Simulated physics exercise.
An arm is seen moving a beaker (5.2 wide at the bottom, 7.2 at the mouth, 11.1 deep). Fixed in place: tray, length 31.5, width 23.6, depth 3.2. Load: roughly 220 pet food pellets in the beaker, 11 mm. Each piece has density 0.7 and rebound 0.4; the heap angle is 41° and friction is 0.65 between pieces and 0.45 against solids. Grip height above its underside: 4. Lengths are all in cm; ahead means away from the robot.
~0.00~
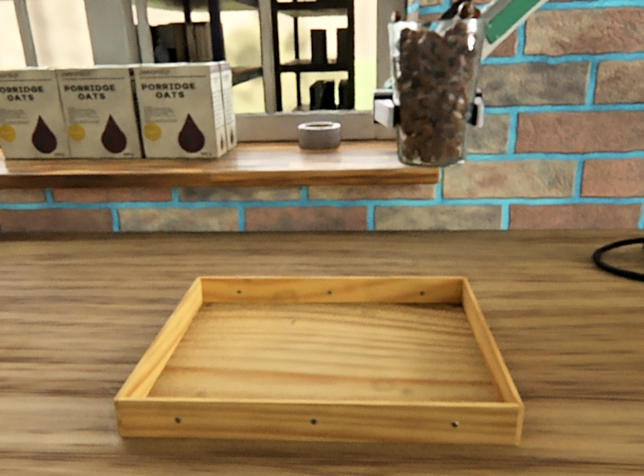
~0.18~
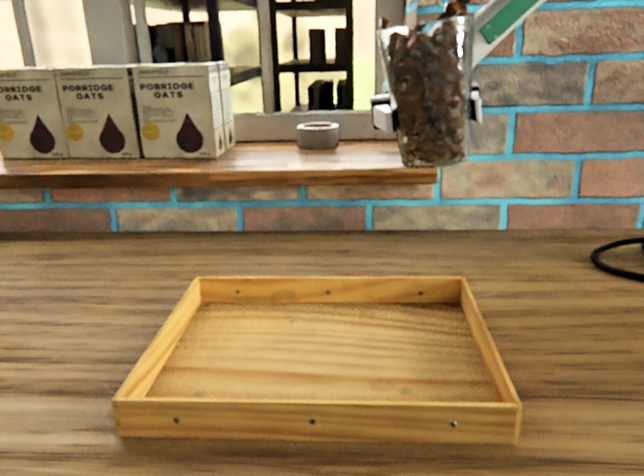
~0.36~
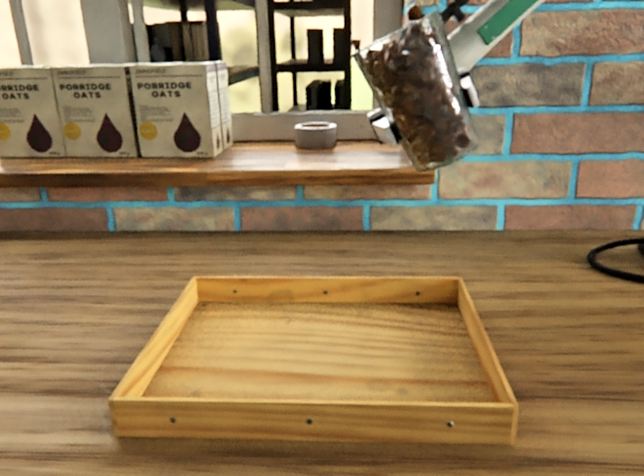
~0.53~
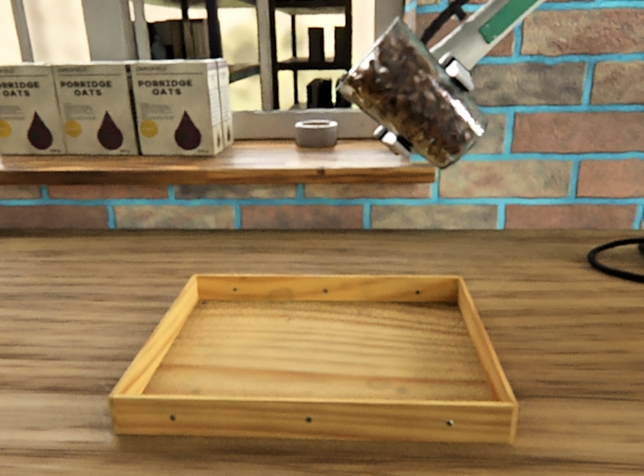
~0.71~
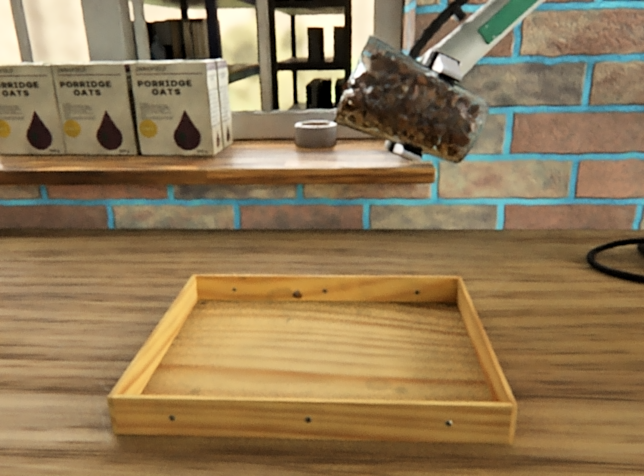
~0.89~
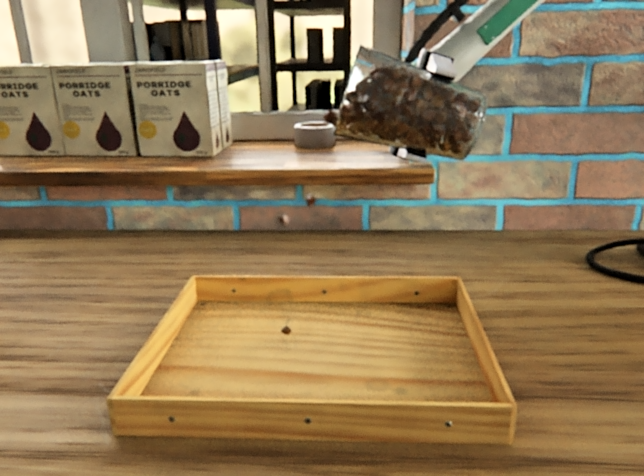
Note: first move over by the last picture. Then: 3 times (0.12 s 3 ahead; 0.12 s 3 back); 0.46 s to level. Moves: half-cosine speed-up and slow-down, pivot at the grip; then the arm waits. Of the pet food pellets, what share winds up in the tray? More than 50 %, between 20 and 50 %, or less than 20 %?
Between 20 and 50 %.
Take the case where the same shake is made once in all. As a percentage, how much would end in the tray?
Then roughly 15 percent.
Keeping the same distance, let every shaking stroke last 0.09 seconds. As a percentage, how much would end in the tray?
About 50 per cent in that case.
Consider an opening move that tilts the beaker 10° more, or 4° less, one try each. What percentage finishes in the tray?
First try around 55 %, second around 20 %.
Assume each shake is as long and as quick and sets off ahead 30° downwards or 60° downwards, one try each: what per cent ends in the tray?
It comes to around 10 per cent on the first try and around 0 per cent on the second.
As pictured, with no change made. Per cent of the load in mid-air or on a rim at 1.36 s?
9 %.
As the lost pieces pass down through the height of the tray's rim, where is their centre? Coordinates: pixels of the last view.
Their middle lies around (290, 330).
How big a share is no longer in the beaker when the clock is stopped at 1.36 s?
About 20 per cent so far.
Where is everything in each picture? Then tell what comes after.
Beaker middle at (434, 96), level; upper third of the load around (435, 52), from x 395 to 475, top at y 10; 223 in the beaker, in the first frame.
Beaker middle at (430, 96), tilted 7° forward; upper third of the load around (428, 52), from x 385 to 460, top at y 10, in the second frame.
Beaker middle at (422, 98), tilted 25° forward; upper third of the load around (414, 59), from x 355 to 465, top at y 15, in the third frame.
Beaker middle at (417, 102), tilted 48° forward; upper third of the load around (398, 72), from x 320 to 475, top at y 40; 222 in the beaker, 1 in flight or on a rim, in the fourth frame.
Beaker middle at (413, 107), tilted 66° forward; upper third of the load around (392, 84), from x 295 to 475, top at y 60; 222 in the beaker, 1 in the tray, in the fifth frame.
Beaker middle at (412, 110), tilted 73° forward; upper third of the load around (395, 91), from x 285 to 475, top at y 70; 220 in the beaker, 1 in the tray, 2 in flight or on a rim, in the sixth frame.
By 1.36 s, tilted 73° forward, highest piece 26 above the table; 177 in the beaker, 27 in the tray, 19 in flight or on a rim.
By 1.83 s, tilted 38° forward, highest piece 29 above the table; 150 in the beaker, 70 in the tray, 3 in flight or on a rim.
By 2.27 s, level, highest piece 30 above the table; 150 in the beaker, 73 in the tray.
By 3.32 s, level, highest piece 30 above the table; 150 in the beaker, 73 in the tray.
Final count, 150 in the beaker, 73 in the tray. That is 33 % in the tray.
